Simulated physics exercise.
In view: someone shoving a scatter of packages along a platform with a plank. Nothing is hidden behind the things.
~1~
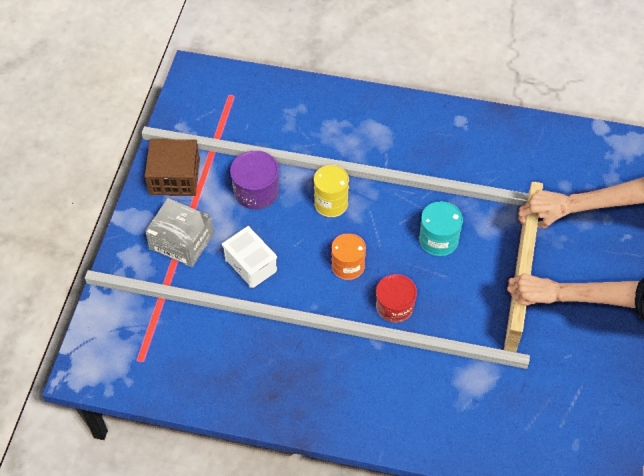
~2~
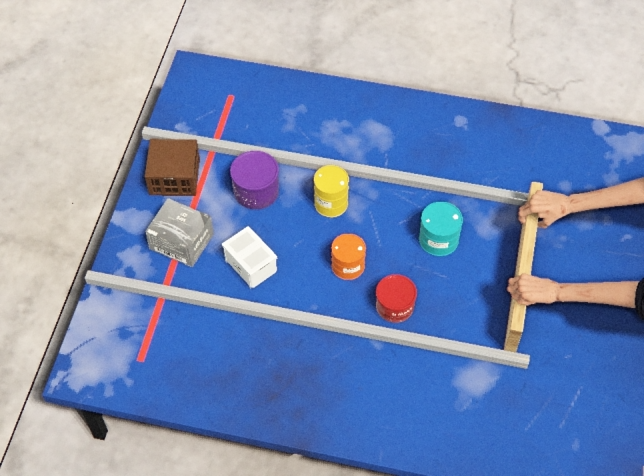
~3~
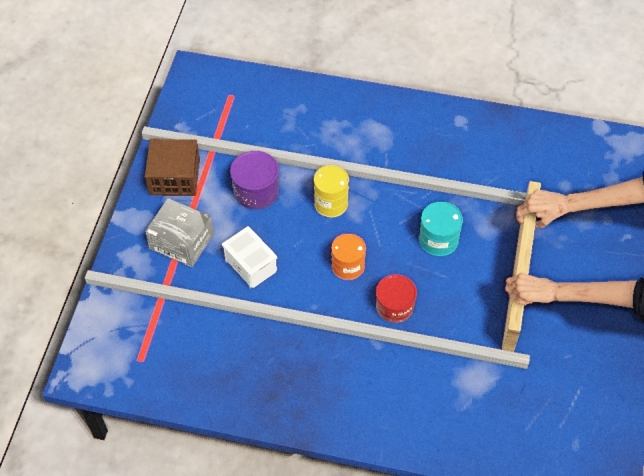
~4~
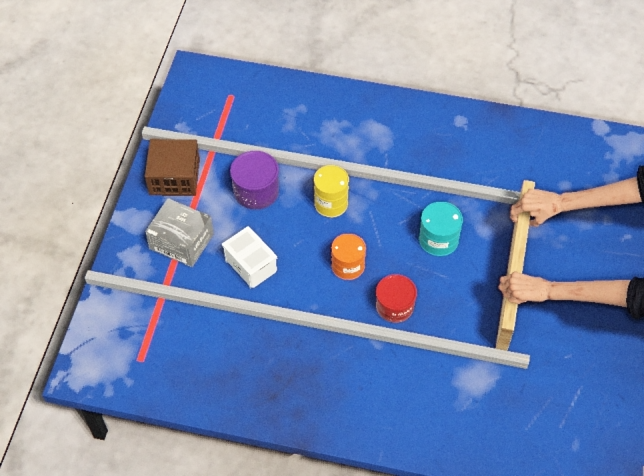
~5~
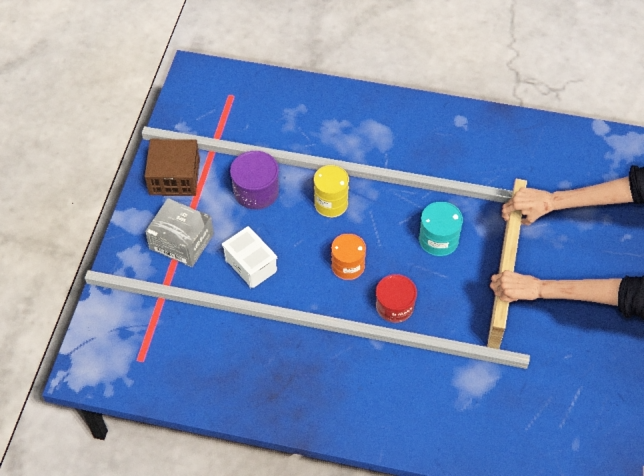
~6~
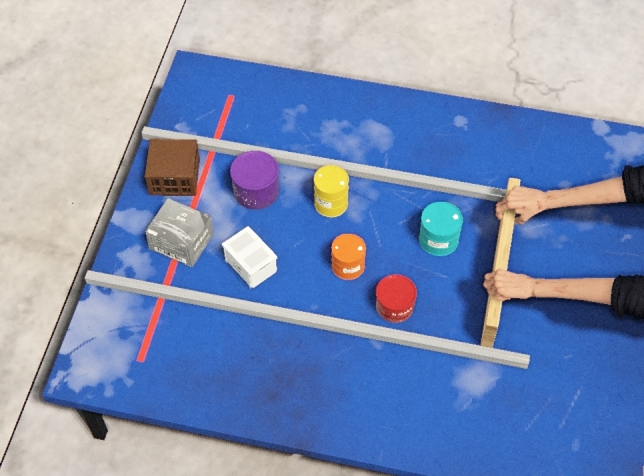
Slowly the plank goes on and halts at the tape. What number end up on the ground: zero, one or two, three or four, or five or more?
As it turns out, the number that fall off is one or two.
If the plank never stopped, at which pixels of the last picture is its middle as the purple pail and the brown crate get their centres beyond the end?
Its middle is around (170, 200) and around (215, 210).
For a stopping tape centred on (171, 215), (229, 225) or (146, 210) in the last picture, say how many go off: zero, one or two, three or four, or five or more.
One after another: Either one or two; not one; three or four.
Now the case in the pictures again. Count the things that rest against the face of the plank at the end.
The number is 4.
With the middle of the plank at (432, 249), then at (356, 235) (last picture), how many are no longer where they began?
1 and 4.
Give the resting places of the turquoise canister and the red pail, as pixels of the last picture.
About (176, 184), and the other about (153, 257).
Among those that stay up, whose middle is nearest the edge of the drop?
Foremost is the purple pail.
Early on, none off yet; brown crate at rest near (173, 168); grey box at rest near (180, 233); purple pail at rest near (255, 181).
Finally, the number that fall off is one or two; lost, grey box and brown crate.
